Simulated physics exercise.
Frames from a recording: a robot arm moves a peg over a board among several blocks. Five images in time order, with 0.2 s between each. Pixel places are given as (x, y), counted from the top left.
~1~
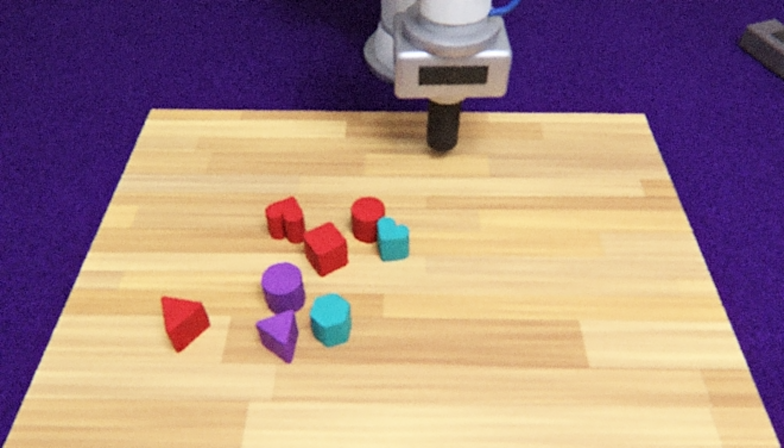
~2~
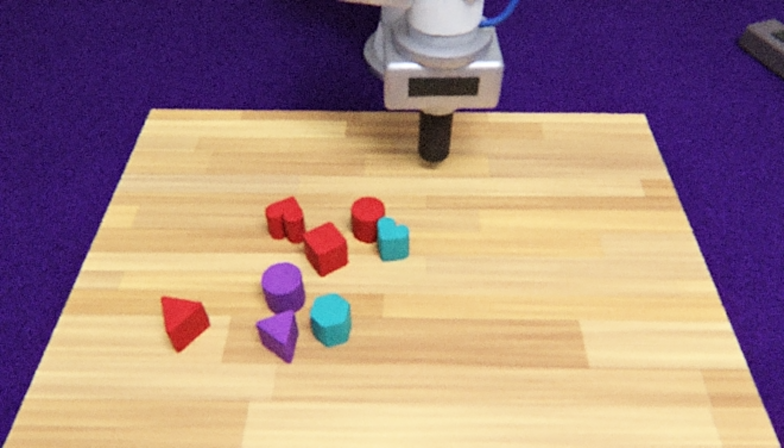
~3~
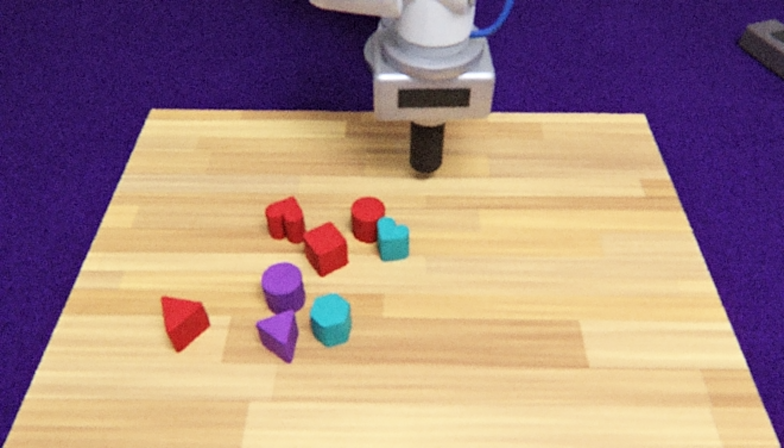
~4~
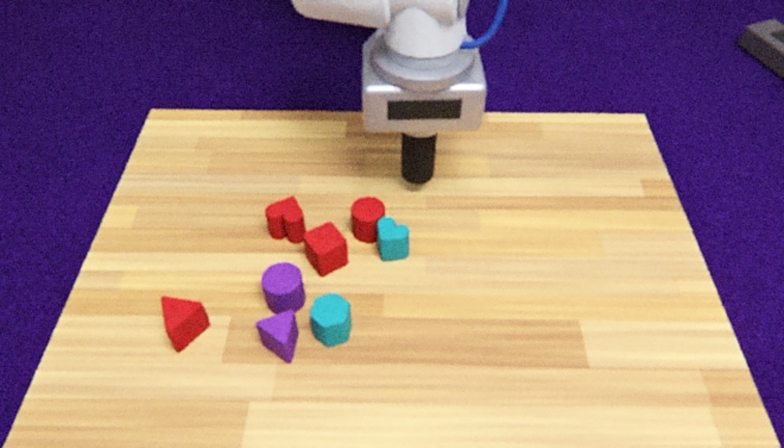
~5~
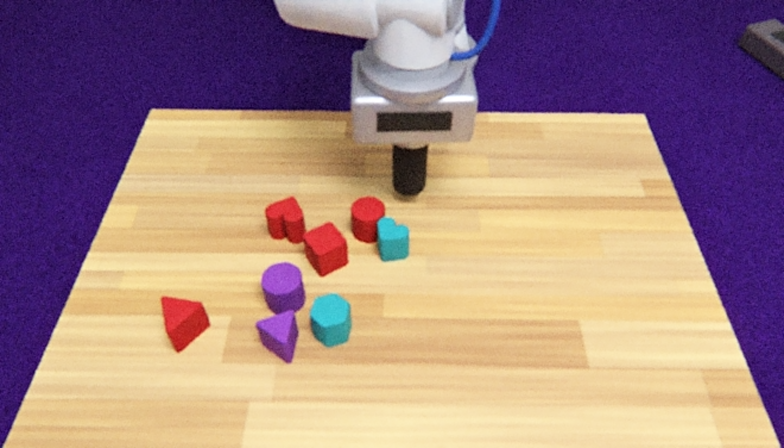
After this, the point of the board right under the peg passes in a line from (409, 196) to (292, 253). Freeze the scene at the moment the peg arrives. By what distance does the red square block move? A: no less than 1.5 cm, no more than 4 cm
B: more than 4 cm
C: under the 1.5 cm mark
That would be A.
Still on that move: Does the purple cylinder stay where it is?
Yes.
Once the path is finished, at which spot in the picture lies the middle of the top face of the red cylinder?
At roughly (346, 234).
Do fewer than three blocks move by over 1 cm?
It seems not.
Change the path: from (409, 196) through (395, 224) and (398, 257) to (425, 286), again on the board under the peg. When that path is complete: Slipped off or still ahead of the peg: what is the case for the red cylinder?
Answer: Slipped away.
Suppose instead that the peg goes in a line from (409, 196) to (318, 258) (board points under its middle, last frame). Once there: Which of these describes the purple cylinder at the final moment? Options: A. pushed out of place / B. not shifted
Choice A: Pushed out of place.
The first path, step by step. One third of the way, peg (372, 204); red cylinder (360, 216).
Two thirds of the way, peg (331, 223); red square block (312, 251), turned 30° clockwise; red cylinder (346, 234).
At the end, peg (290, 242); purple cylinder still; red heart (267, 212), turned 65° clockwise; red square block (310, 253), turned 15° clockwise; red cylinder (346, 234); turquoise heart still.
